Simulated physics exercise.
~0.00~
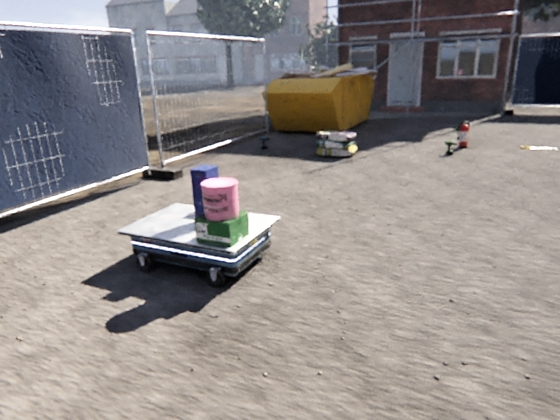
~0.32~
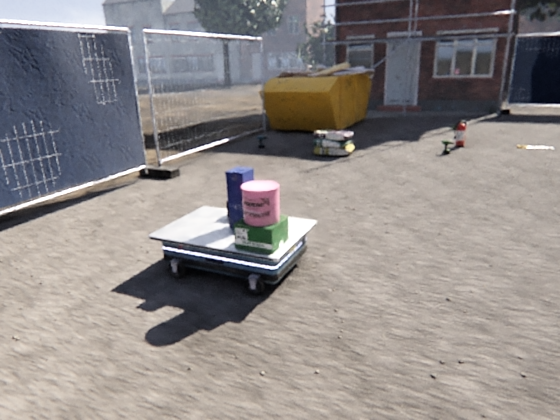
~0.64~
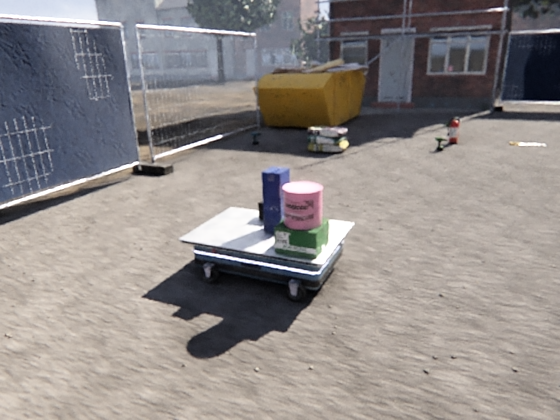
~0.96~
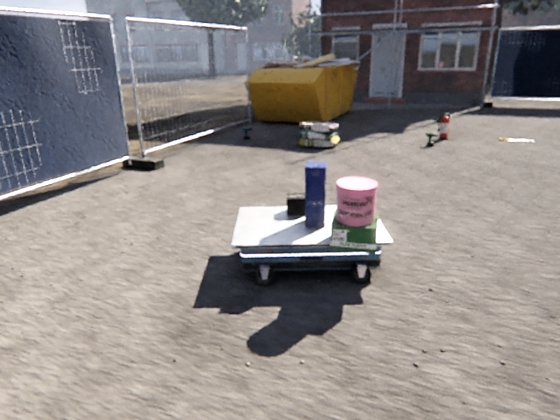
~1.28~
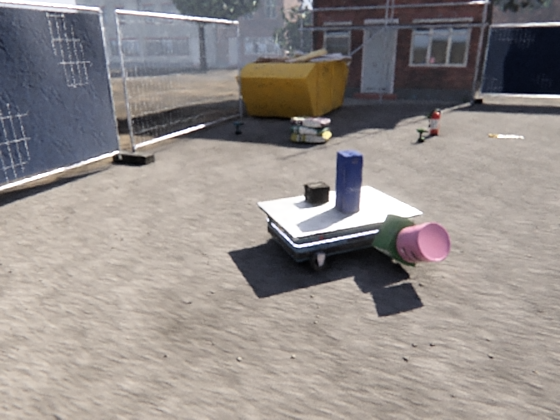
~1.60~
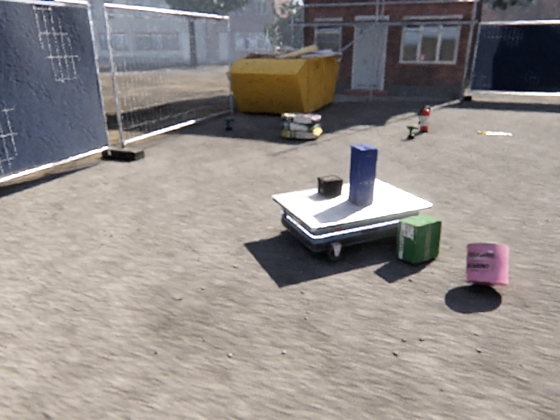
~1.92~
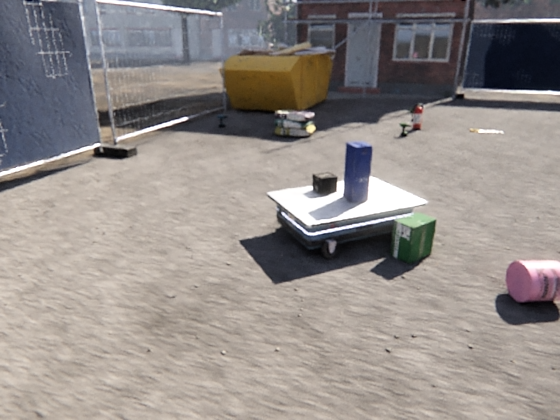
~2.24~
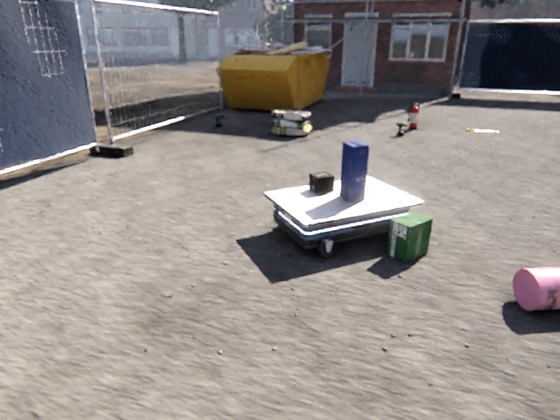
Pink tub and green box tumbling off a turning flat cart in a dirt yard, blue and black boxes staying aboard as it stops.
